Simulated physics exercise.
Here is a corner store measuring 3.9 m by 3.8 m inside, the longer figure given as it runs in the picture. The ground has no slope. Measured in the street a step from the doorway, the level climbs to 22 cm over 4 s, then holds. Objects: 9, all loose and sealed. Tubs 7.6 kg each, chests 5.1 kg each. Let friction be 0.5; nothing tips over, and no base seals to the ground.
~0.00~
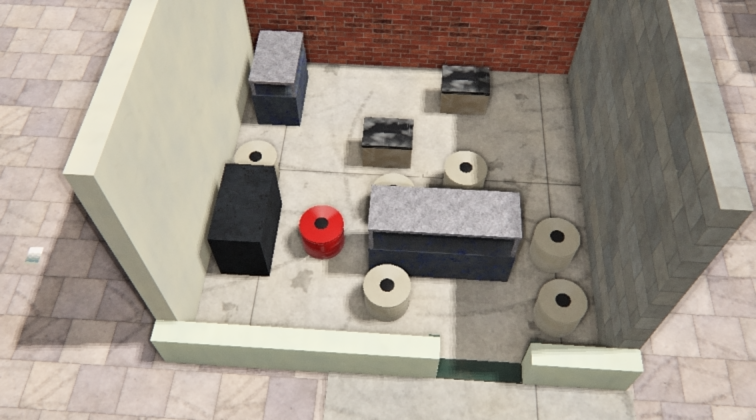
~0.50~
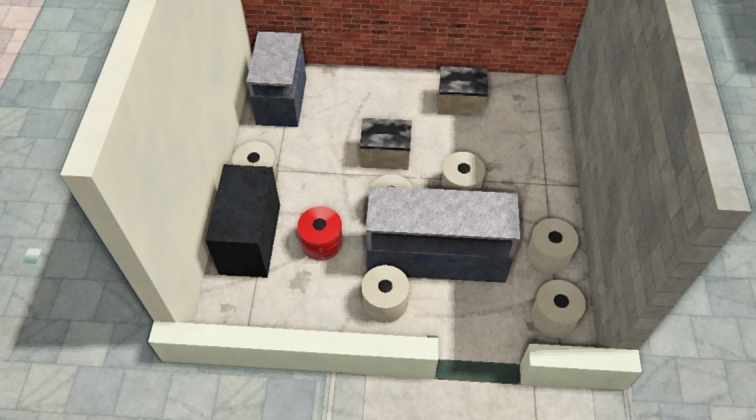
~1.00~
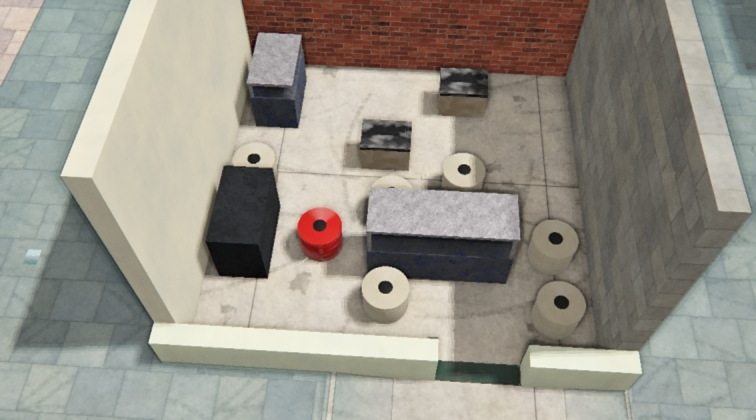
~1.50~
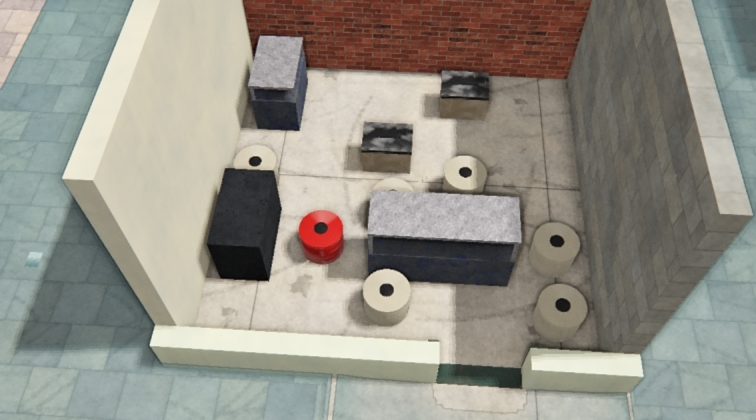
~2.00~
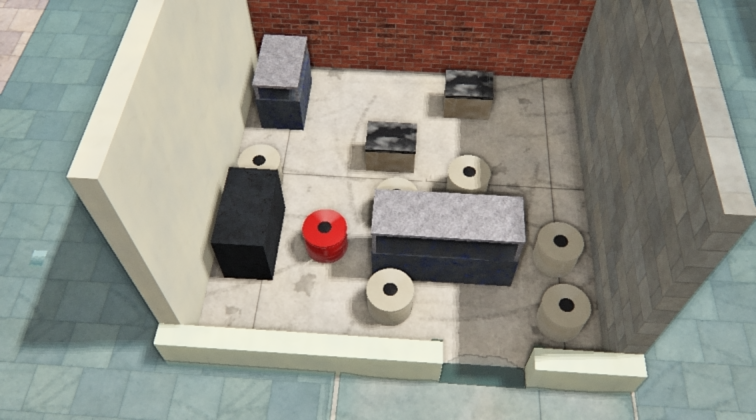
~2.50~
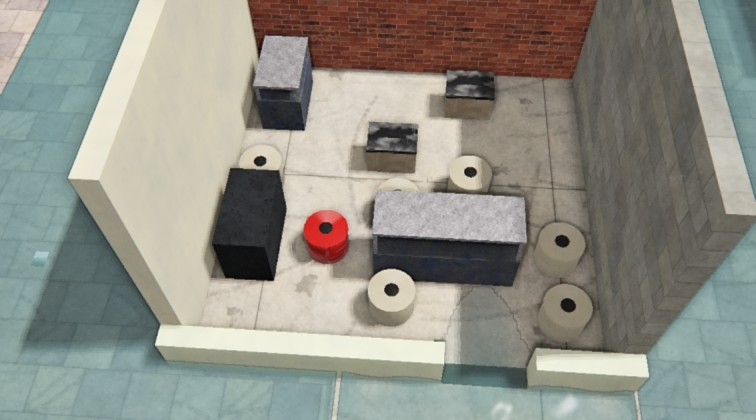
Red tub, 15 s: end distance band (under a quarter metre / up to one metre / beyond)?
Stays close by.
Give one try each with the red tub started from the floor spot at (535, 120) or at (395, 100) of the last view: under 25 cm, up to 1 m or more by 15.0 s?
Run 1 - well off; run 2 - well off.
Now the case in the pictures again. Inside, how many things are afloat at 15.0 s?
At that time the total is 9.
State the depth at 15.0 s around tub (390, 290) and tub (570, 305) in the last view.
Around 12 cm and 15 cm.
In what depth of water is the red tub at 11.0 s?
About 3 cm.
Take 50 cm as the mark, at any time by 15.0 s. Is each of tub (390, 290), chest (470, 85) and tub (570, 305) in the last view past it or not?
Going one by one, I get beyond, beyond and below.
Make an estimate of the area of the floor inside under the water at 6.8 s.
I'd estimate close to 9.0 m2.
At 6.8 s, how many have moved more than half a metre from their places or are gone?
Count: 2.
After 3.5 s the red tub is near (326, 228), 0.0 m from its start, aground; 0 afloat.
After 6.8 s the red tub is near (326, 228), 0.0 m from its start, aground; 2 afloat.
After 11.0 s the red tub is near (347, 209), 0.3 m from its start, aground; 6 afloat.
After 15.0 s the red tub is near (315, 234), 0.1 m from its start, afloat; 9 afloat.
